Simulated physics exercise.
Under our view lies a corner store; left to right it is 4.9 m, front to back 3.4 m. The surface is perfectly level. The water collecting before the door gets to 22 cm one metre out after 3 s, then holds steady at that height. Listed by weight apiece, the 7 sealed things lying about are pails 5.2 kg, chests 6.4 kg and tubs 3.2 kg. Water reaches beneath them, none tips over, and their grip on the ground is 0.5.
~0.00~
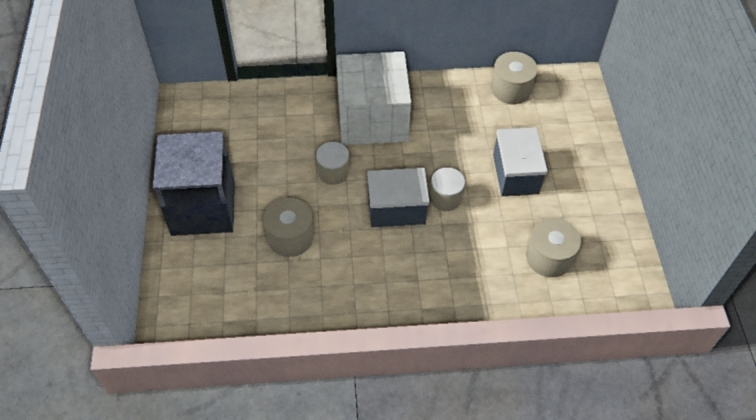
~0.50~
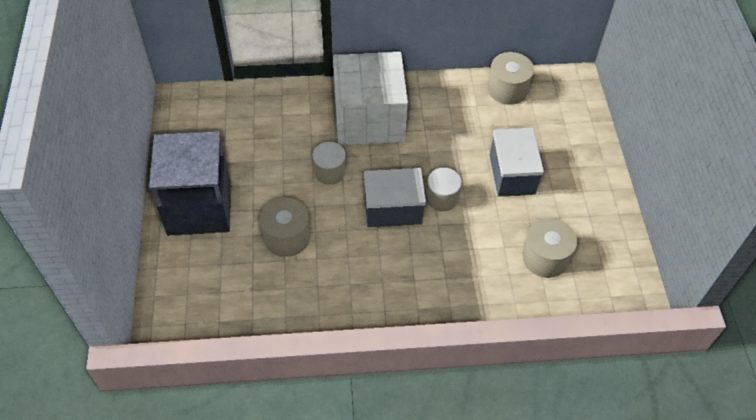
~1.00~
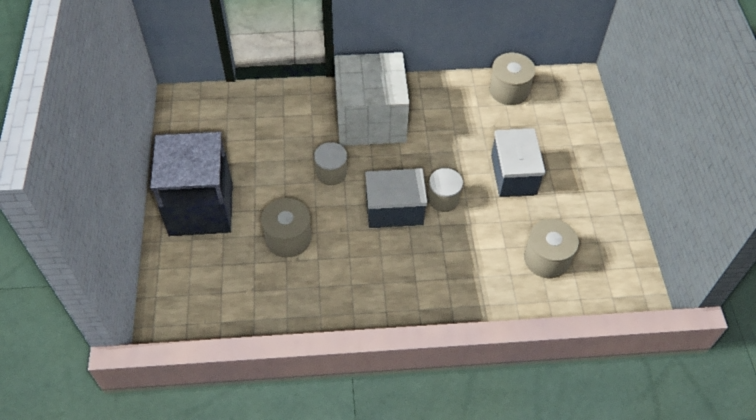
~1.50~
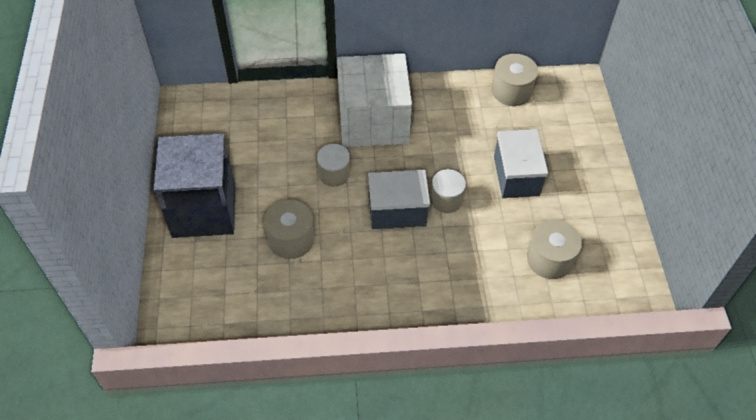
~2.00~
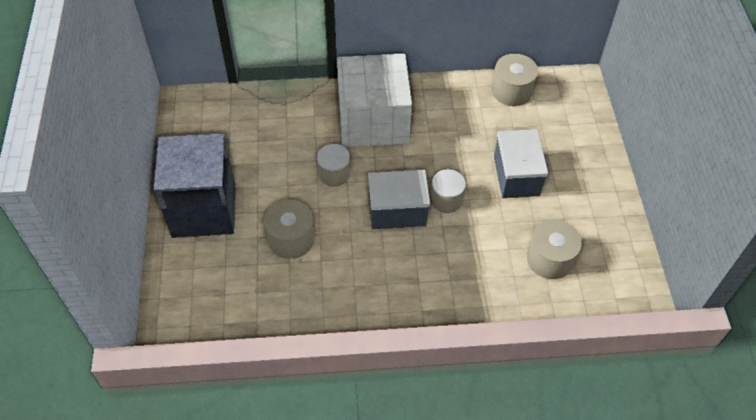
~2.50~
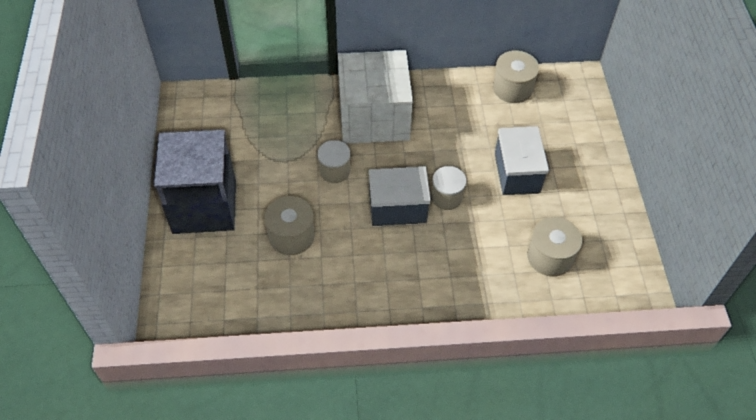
A tan-tiled corner store with grey walls and a low pink front edge is seen from high above, a dark-framed doorway at the back left. A dark speckled chest stands at left, a pale block at the back, and grey- and white-topped chests and round tubs across the middle and right. Green water covers the grey ground outside, then a thin rounded sheet spreads in through the doorway, while the objects stay put and the camera wavers slightly.
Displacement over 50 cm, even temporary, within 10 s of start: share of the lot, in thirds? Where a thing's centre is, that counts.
Share: One to two thirds.
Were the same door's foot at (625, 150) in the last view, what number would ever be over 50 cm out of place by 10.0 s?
7.
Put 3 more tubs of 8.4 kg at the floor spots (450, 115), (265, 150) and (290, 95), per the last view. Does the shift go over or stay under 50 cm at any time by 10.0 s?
One: Within it. Two: Beyond it. Three: Beyond it.
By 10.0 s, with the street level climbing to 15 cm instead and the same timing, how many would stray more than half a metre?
Under that setup the answer is 3.
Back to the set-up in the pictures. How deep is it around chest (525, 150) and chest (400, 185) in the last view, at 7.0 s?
Depths: Near 0 cm, then near 3 cm.
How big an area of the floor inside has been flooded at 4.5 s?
My estimate is roughly 7.5 m2.
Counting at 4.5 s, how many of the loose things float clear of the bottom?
Count: 1.
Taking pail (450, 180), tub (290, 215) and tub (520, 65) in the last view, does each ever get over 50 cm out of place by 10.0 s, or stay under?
Taking them in that order, the first is within the limit, the second beyond the limit and the third within the limit.
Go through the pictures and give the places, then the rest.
The first picture shows a pail at (448, 181) rests on the ground; a pail at (333, 155) rests on the ground; 0.0 m2 under water; 0 of 7 have shifted.
The second picture shows a pail at (445, 181), on the bottom; a pail at (329, 155), on the bottom; water covers 0.0 m2; 0 of 7 have shifted.
The third picture shows a pail at (446, 182), on the bottom; a pail at (331, 155) rests on the ground; water covers 0.0 m2; 0 of 7 have shifted.
The fourth picture shows a pail at (449, 183), on the bottom; a pail at (333, 157) rests on the ground; 0.0 m2 under water; 0 of 7 have shifted.
The fifth picture shows a pail at (449, 183) rests on the ground; a pail at (333, 157) rests on the ground; water covers 0.2 m2; 0 of 7 have shifted.
The sixth picture shows a pail at (449, 180), on the bottom; a pail at (334, 153), on the bottom; water covers 0.9 m2; 0 of 7 have shifted.
After 3.5 s 0 of 7 are over 50 cm from their spots; 0 afloat.
After 4.5 s 2 of 7 are over 50 cm from their spots; 1 afloat.
After 7.0 s 3 of 7 are over 50 cm from their spots; 2 afloat.
After 10.0 s 4 of 7 are over 50 cm from their spots, and 4 have been at some point; 5 afloat.
